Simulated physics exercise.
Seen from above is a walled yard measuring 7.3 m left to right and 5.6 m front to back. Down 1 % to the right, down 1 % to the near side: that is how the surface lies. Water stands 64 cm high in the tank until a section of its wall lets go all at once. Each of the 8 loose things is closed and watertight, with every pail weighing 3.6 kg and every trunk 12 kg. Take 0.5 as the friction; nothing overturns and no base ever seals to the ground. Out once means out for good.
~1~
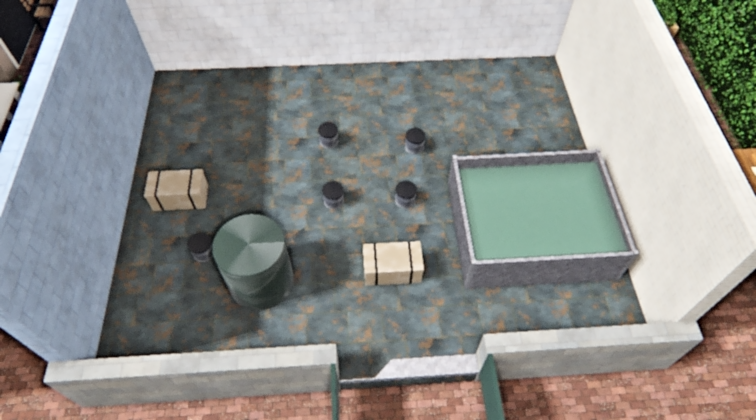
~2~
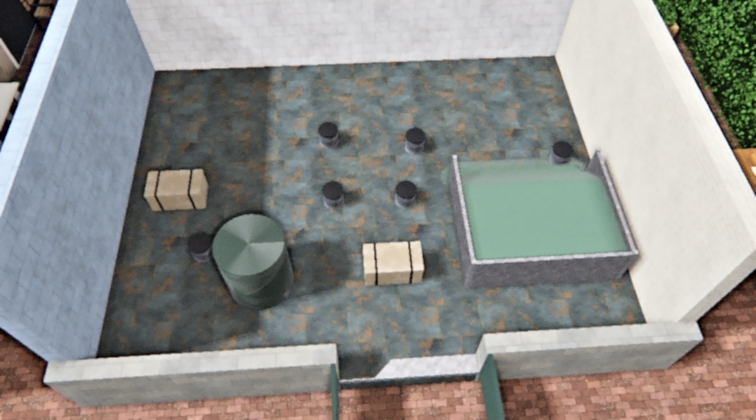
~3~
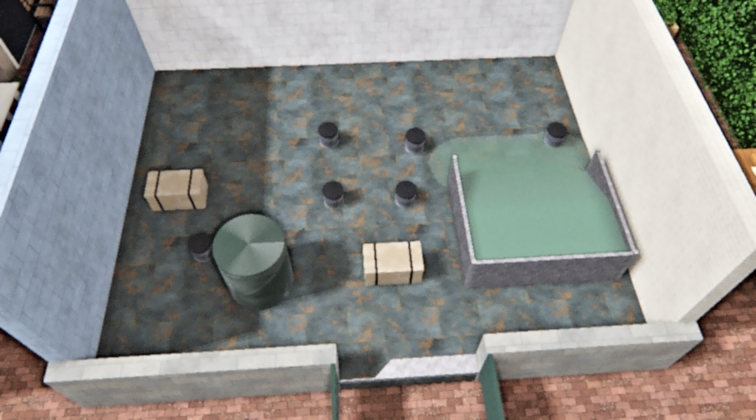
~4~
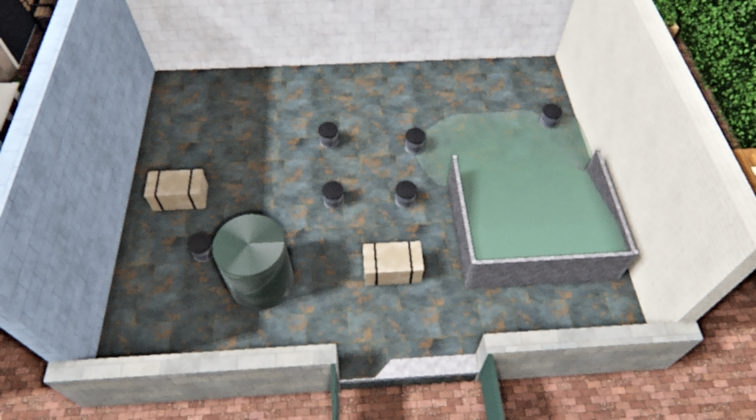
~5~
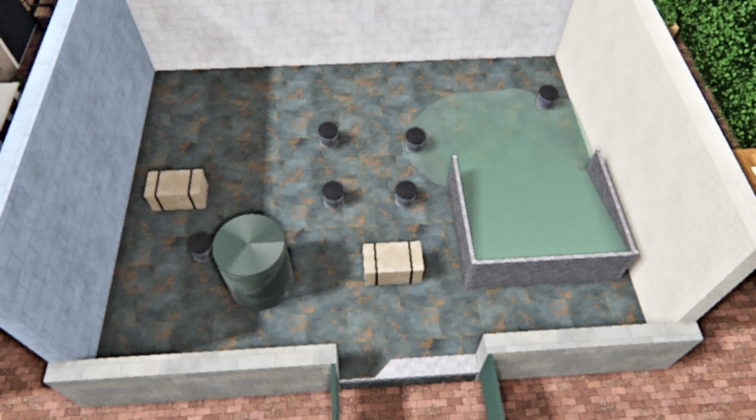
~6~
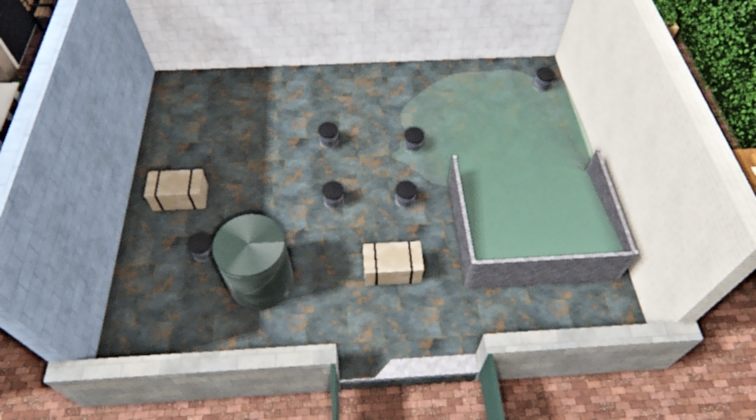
At first, green water fills a grey-walled tank on the right of a walled yard, with small dark pails, pale crates and a large round container nearby. Then the tank's far wall is gone, and water spreads across the floor toward the back as one pail moves steadily away toward the far right corner.
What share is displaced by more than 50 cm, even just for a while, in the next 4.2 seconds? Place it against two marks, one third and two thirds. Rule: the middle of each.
The proportion hits a third but misses two thirds.
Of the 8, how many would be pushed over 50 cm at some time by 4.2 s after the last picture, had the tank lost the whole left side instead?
6.
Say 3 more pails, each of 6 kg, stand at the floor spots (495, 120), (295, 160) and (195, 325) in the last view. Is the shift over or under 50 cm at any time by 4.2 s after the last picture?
In that order: More, more, short of it.
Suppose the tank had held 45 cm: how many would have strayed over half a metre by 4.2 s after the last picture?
Result: 3.
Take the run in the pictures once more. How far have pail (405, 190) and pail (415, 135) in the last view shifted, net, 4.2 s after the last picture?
First: 60 cm. Second: 300 cm.
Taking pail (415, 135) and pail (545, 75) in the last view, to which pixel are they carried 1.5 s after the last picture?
Estimated pixels: (347, 112) and (550, 38).
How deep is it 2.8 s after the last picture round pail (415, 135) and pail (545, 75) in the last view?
Some 9 cm at the first, some 19 cm at the second.
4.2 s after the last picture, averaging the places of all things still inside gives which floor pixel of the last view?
Mean position approx. (309, 218).
Then, 0.4 s after the last picture 1 of 8 are over 50 cm from their spots; 1 afloat.
Then, 1.5 s after the last picture 2 of 8 are over 50 cm from their spots; 1 afloat.
Then, 2.8 s after the last picture 2 of 8 are over 50 cm from their spots; 2 afloat.
Then, 4.2 s after the last picture 5 of 8 are over 50 cm from their spots, and 5 have been at some point; 1 afloat.
